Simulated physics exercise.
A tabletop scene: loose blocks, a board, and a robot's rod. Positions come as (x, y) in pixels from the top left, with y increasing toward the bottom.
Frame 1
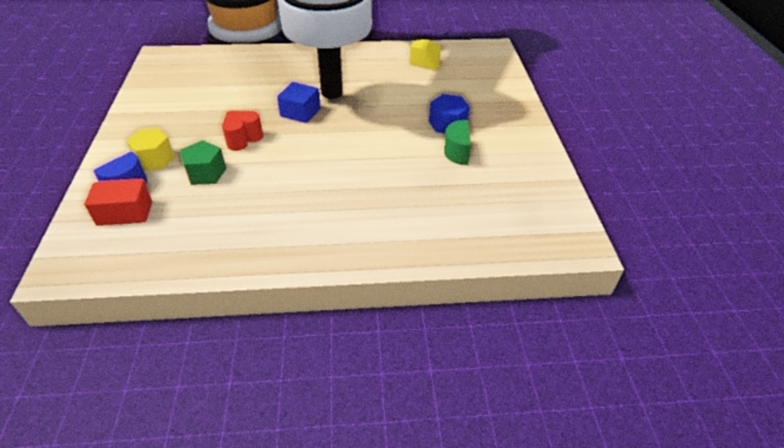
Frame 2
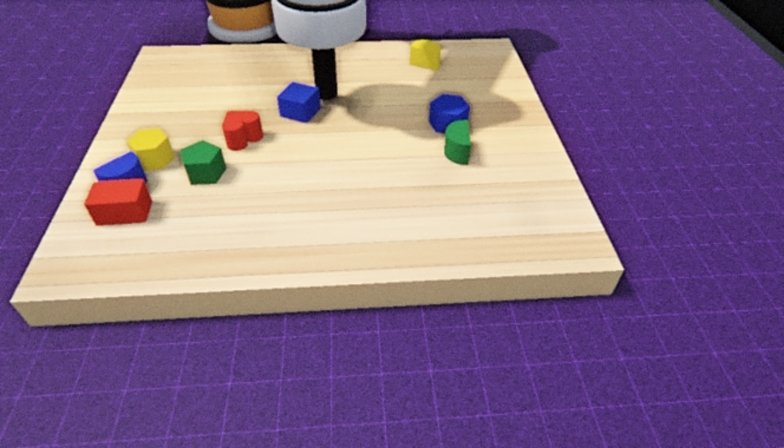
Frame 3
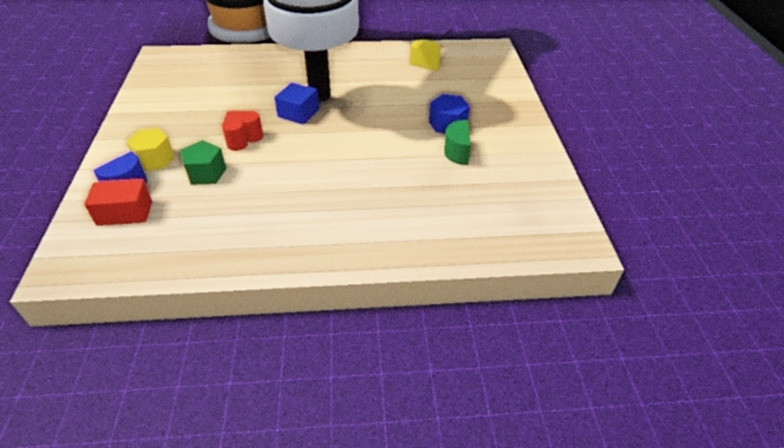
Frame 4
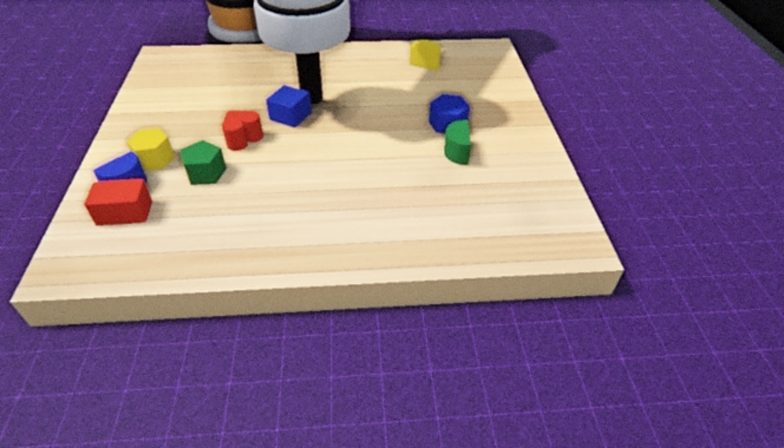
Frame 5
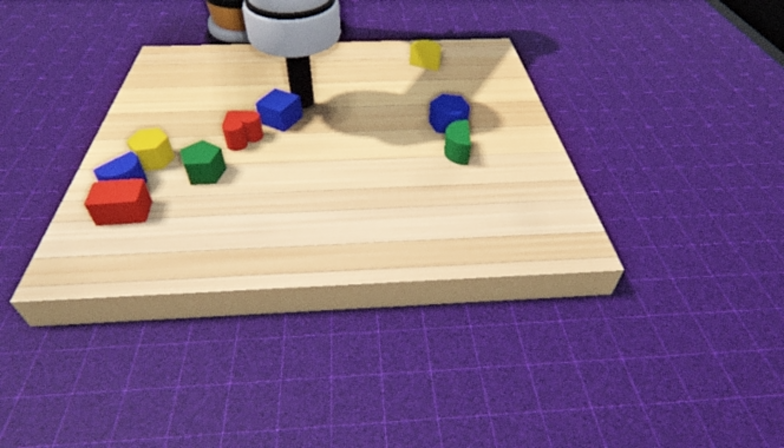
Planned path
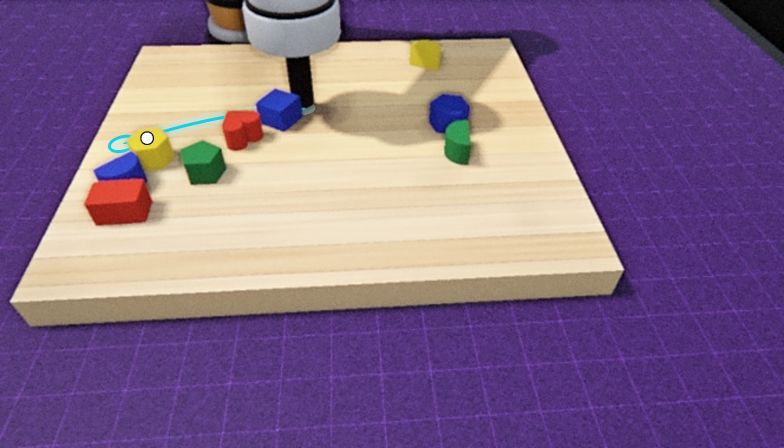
A robot's black rod moved a short way left across a wooden board, meeting the blue cube and pushing it left and slightly nearer, toward the red heart, while the other colored blocks stayed still.
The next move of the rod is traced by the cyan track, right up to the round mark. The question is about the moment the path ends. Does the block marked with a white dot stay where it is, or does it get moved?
It is still where it was.
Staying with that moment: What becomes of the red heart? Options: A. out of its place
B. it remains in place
Correct choice: A.
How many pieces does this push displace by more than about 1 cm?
Blocks moved: Two.
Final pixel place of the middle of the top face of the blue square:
My prediction: (253, 108).
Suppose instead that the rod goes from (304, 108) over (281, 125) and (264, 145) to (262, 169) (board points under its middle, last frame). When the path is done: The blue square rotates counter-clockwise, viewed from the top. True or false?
My answer: False.
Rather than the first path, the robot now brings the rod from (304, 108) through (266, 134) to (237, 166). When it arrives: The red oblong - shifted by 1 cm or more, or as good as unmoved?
Same place.
Path on the board, from (304, 108) over (216, 119) to (123, 144); the dot is on the yellow six-sided block.
On the path given first. One third of the way, rod (244, 108); red heart (230, 127), turned 15° clockwise; blue square (253, 108), turned 40° anticlockwise.
Two thirds of the way, rod (183, 120); red heart (230, 127), turned 15° clockwise; blue square (253, 108), turned 40° anticlockwise.
At the end, rod (120, 138); yellow six-sided block in place; red heart (230, 127), turned 15° clockwise; blue square (253, 108), turned 40° anticlockwise.
